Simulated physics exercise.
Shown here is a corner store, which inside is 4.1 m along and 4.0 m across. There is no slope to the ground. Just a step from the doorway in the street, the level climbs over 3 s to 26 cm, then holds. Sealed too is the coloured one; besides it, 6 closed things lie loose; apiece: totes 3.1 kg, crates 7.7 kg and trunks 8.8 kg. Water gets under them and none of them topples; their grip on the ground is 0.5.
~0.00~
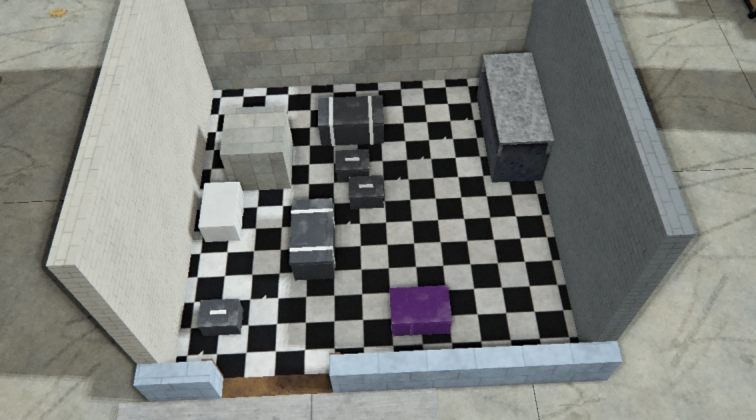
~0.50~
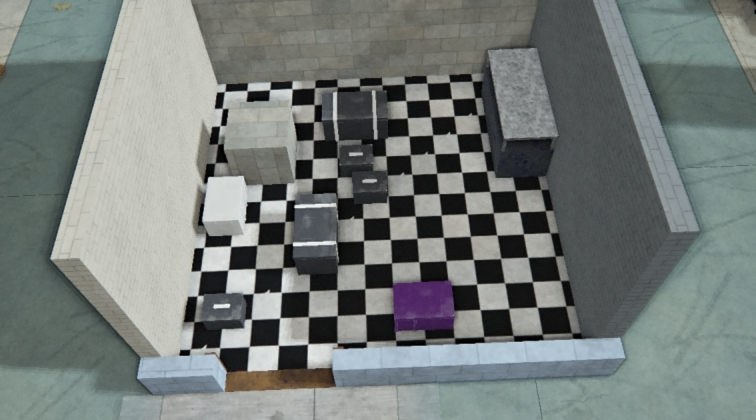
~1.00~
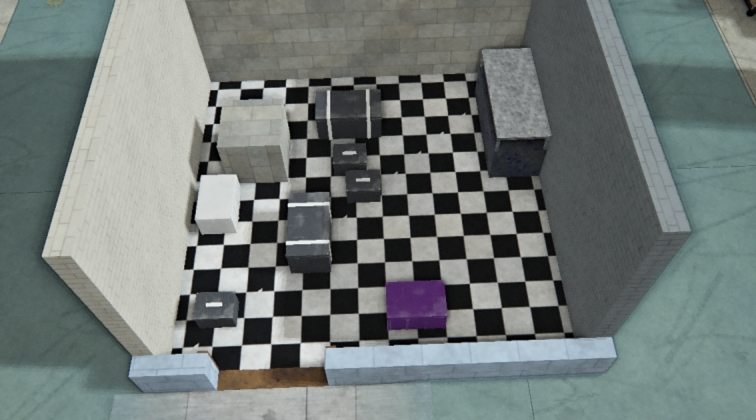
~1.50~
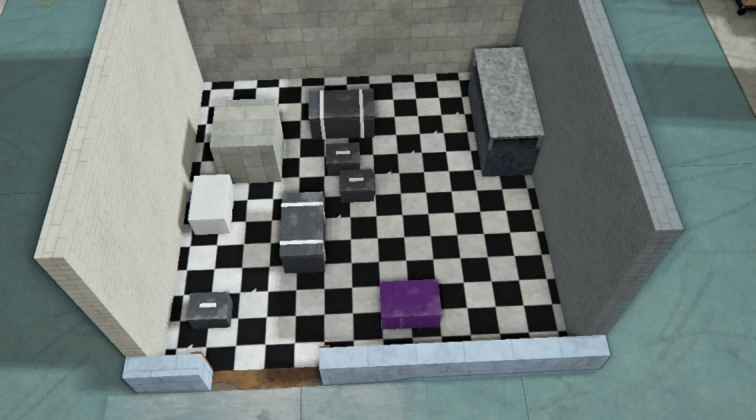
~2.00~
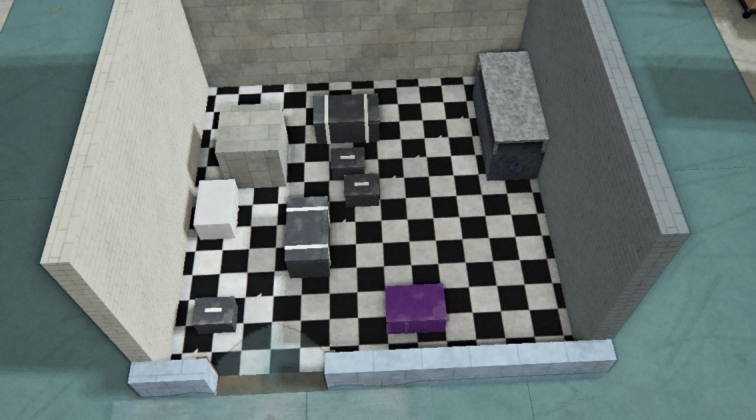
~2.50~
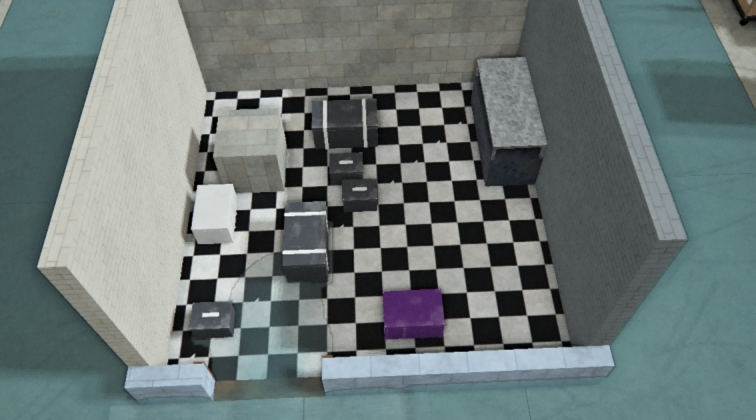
Water gathers and spreads outside a roofless corner store, seen from high above its front, then creeps through the doorway gap at lower left and across the nearby tiles. Inside, on a black-and-white checkered floor, dark trunks and crates stand left of a purple crate, with pale blocks at left and a grey counter at right. Nothing inside shifts, while the camera sways slightly.
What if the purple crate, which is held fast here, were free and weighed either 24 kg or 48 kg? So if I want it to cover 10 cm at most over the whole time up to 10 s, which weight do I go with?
It will manage with the smaller ballast.
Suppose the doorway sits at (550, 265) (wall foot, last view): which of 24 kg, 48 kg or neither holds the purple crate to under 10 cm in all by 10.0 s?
Lab note: Upper mass required.
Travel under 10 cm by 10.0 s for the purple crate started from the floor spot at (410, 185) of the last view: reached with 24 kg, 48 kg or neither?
Short answer: Heavier load only.
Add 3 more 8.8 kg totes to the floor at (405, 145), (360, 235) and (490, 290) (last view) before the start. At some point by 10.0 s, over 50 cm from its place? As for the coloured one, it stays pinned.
Above the mark, above the mark, below the mark.
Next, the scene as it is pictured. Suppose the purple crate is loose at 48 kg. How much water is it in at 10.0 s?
Depth: Approx. 3 cm.
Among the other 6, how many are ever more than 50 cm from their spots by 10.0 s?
The tally stands at 5.
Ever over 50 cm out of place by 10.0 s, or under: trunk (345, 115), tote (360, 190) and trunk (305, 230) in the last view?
Reading the three in turn gives surpassed, surpassed and surpassed.
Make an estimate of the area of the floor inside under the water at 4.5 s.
Roughly 9.5 m2 of it is wet.
After 3.5 s the purple crate would be 0 cm from its start with 24 kg and 0 cm from its start with 48 kg; 0 cm of water round it then.
After 4.5 s the purple crate would be 0 cm from its start with 24 kg and 0 cm from its start with 48 kg; 1 cm of water round it then.
After 7.0 s the purple crate would be 0 cm from its start with 24 kg and 0 cm from its start with 48 kg; 1 cm of water round it then.
After 10.0 s the purple crate would be 0 cm from its start with 24 kg and 0 cm from its start with 48 kg; 3 cm of water round it then.
